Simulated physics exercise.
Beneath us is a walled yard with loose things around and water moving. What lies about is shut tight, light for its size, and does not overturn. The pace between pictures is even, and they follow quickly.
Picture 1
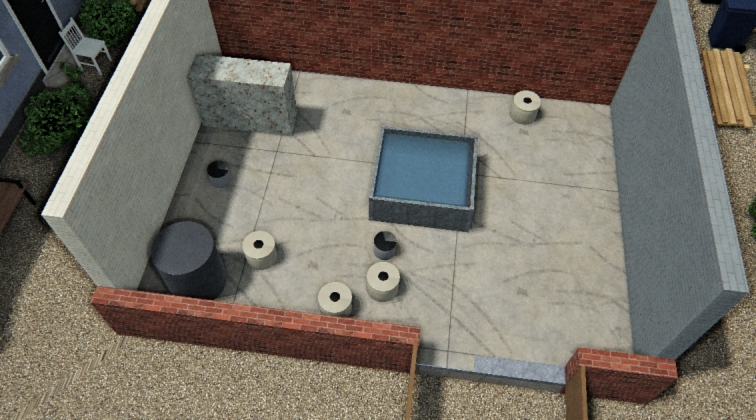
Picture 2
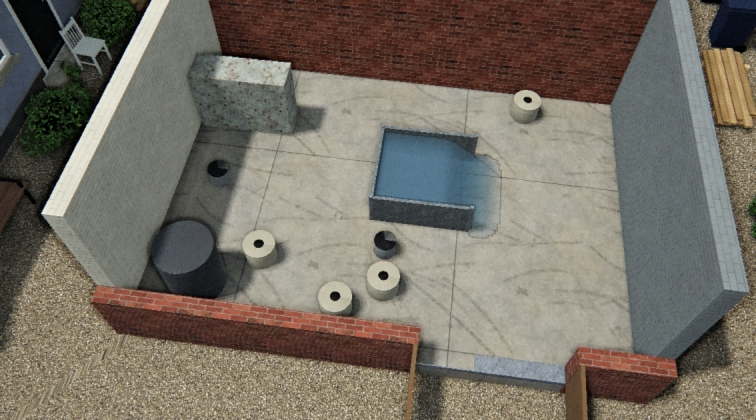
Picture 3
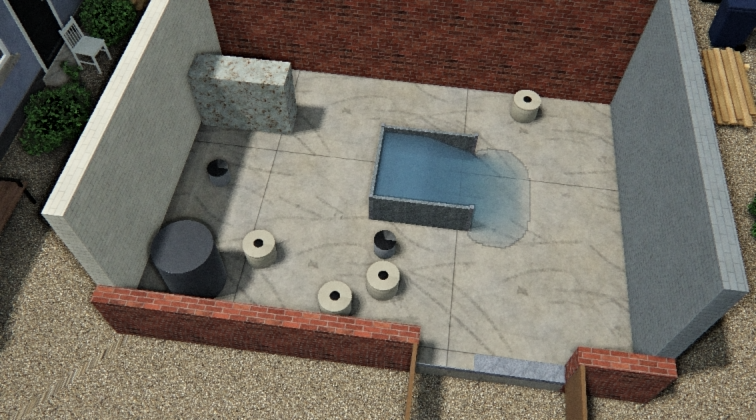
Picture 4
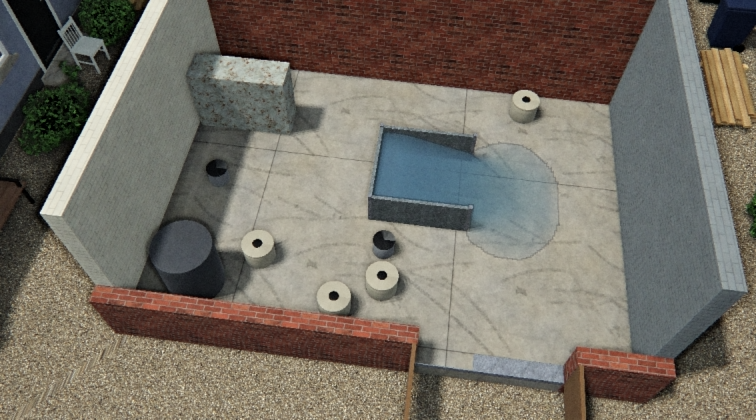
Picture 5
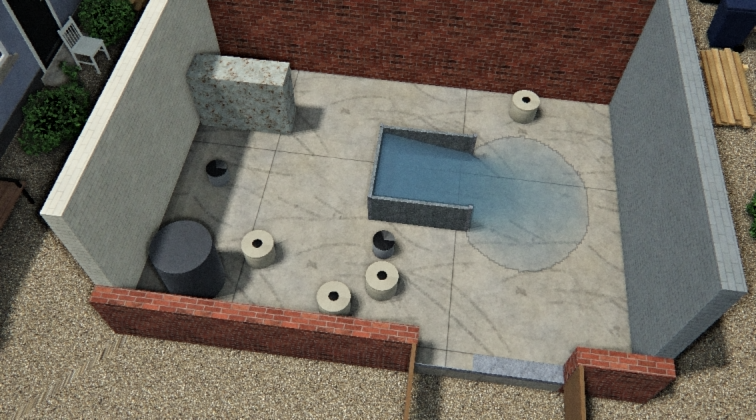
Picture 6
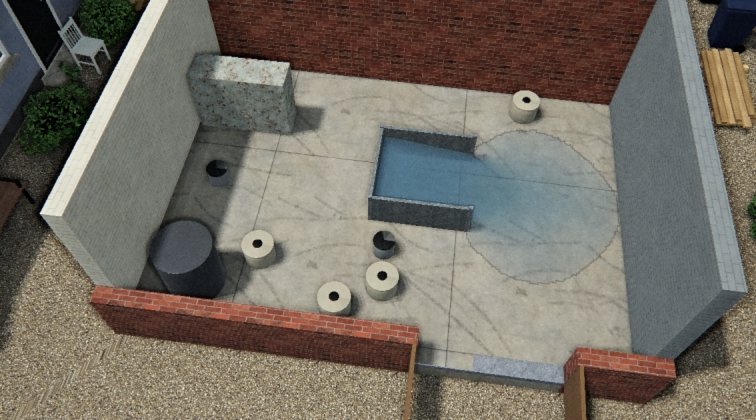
A walled concrete yard held a square tank of blue water whose right side opened, and the water spread rightward across the floor in a widening rounded pool while the loose things stayed still.
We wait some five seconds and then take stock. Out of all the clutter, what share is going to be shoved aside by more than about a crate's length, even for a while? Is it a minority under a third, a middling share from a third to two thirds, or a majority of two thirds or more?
A minority under a third.
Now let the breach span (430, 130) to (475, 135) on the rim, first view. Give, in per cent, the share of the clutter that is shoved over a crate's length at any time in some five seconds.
Estimate: Roughly 10 per cent.
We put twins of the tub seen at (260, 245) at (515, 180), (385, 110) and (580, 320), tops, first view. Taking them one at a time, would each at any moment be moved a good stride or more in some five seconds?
Going by the order given: Travels that far, stays in place, travels that far.
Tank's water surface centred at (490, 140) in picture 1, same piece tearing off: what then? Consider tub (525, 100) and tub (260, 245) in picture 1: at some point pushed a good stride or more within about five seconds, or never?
Travelled that far, fell short.
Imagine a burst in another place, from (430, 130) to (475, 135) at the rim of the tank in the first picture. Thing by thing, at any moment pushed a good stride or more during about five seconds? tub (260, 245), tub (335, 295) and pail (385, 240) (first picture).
Falls short, falls short, falls short.
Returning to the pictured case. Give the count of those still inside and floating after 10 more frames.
I make it 0 of them.
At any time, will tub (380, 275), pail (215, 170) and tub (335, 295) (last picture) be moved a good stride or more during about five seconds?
Note, listed order - never went far / never went far / never went far.
A moment on, 0 of 7 are well off their spots; 0 afloat.
Next, 0 of 7 are well off their spots; 0 afloat.
Later, 0 of 7 are well off their spots; 0 afloat.
In the end, 1 of 7 are well off their spots, and 1 have been at some point; 0 afloat.
